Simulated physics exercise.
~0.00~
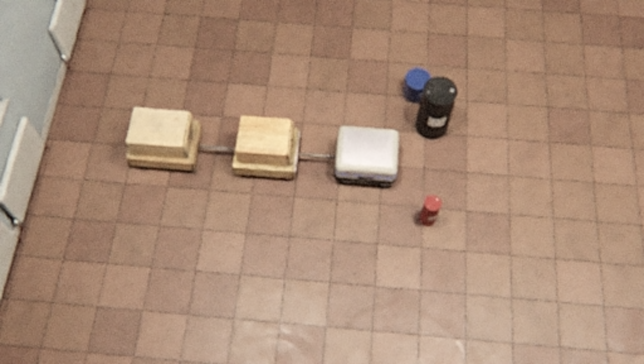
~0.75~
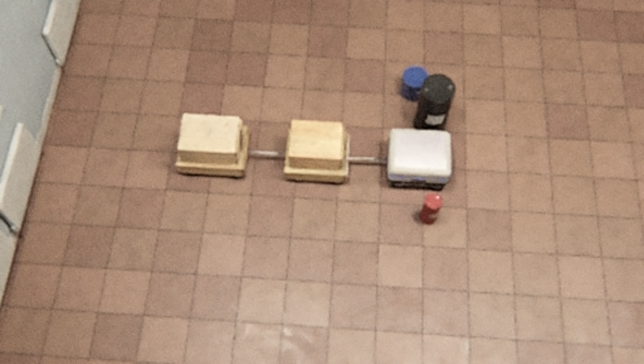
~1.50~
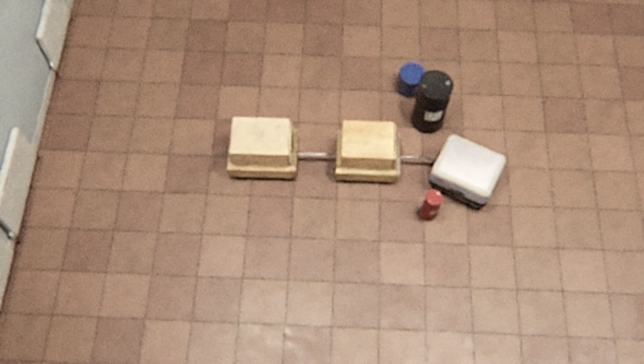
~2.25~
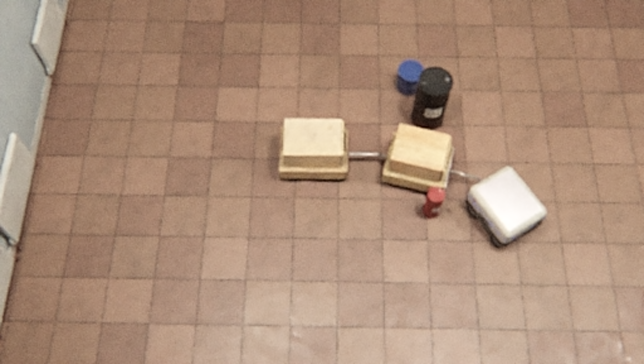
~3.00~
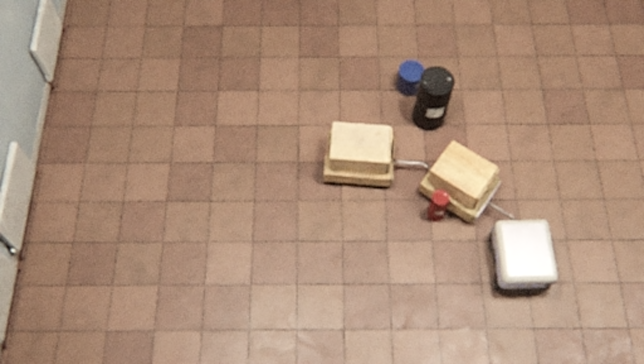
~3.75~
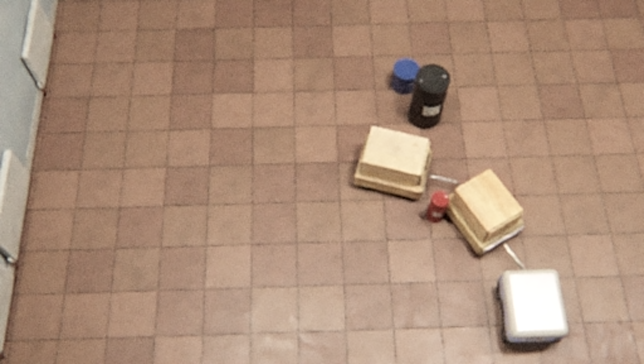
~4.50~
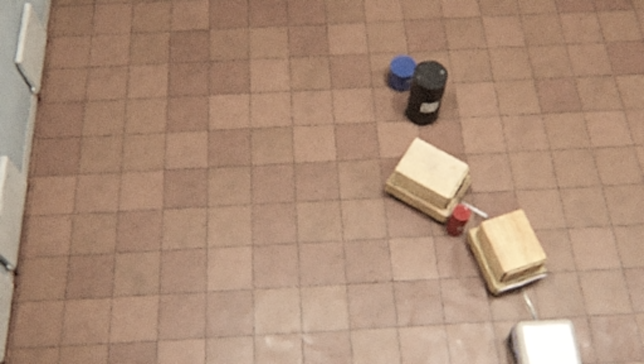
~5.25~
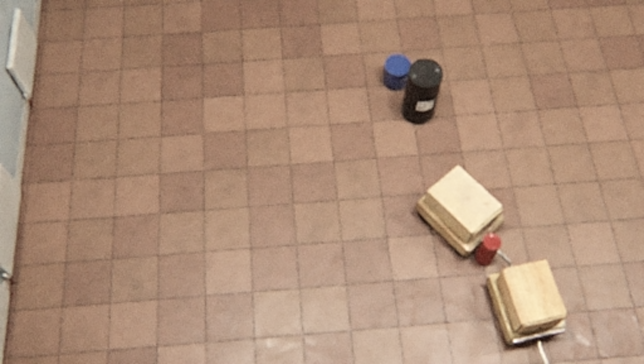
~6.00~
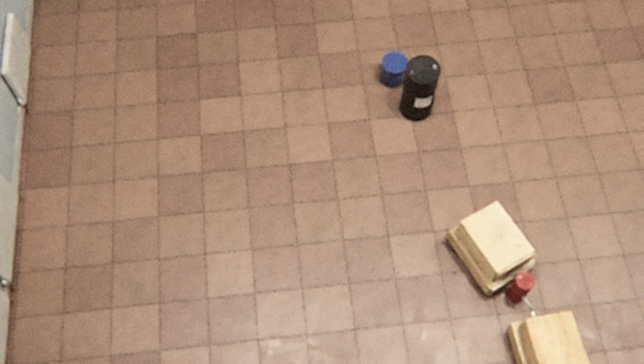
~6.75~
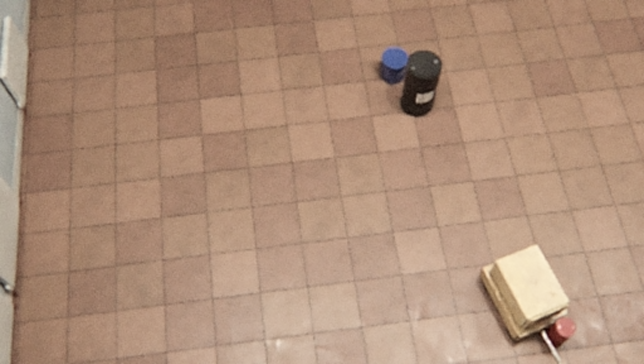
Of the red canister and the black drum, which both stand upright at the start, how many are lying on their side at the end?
None of them are. The red canister is shoved along the floor but stays upright, and the black drum remains standing in its place.
